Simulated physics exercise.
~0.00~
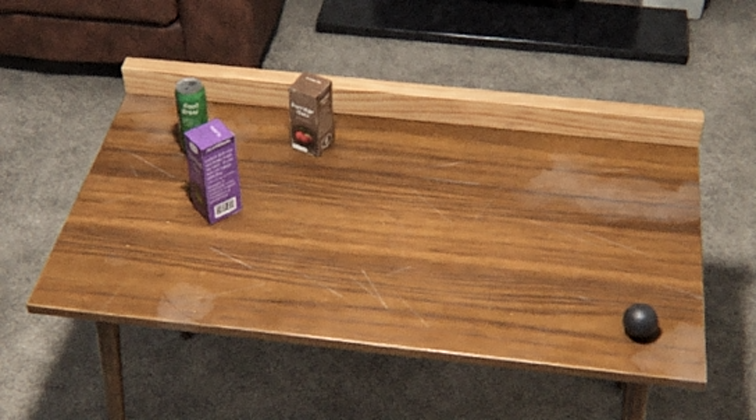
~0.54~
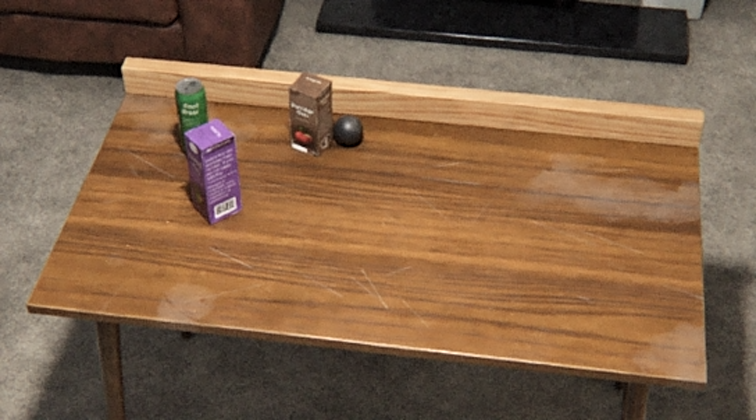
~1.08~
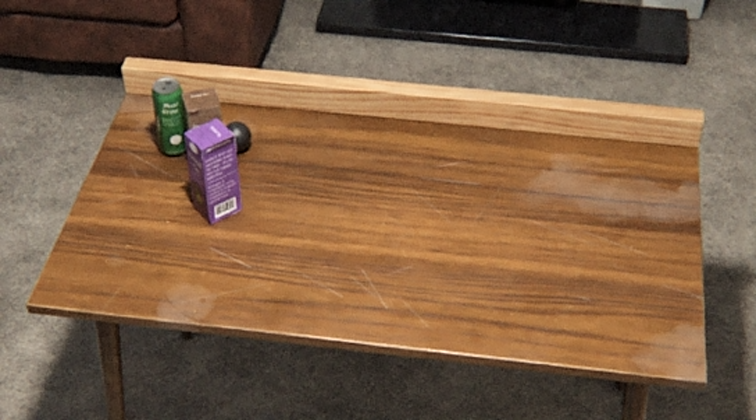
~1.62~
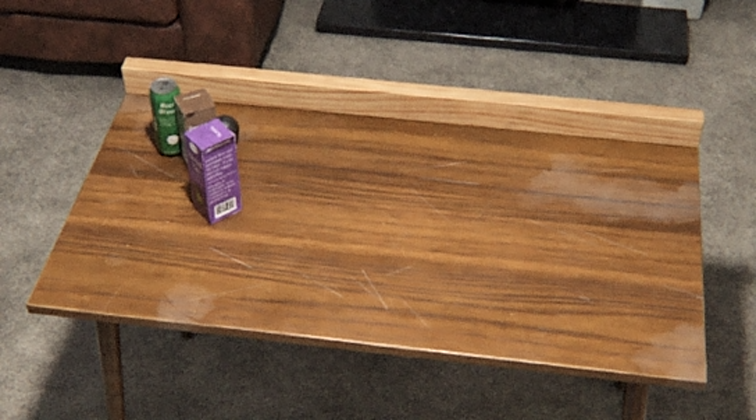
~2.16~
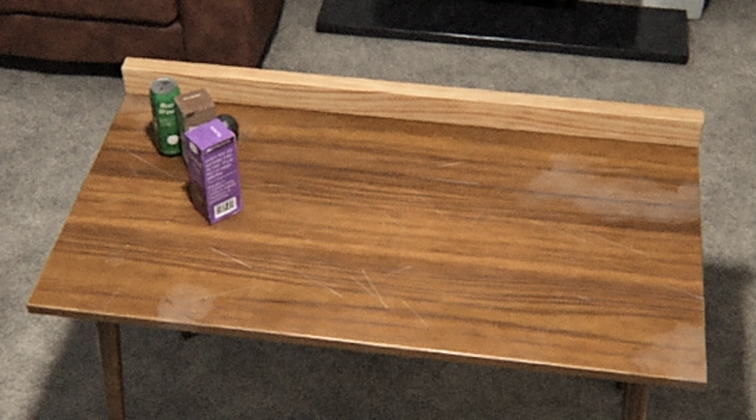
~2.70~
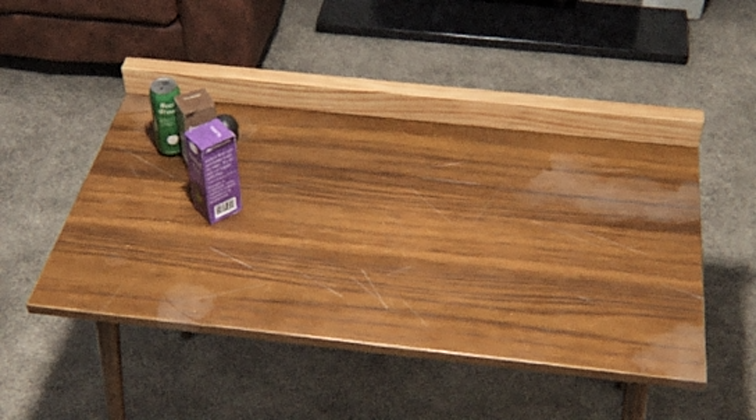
On a wooden table, a black ball rolling into a brown carton, which slides left beside a shifted green can, all staying upright.
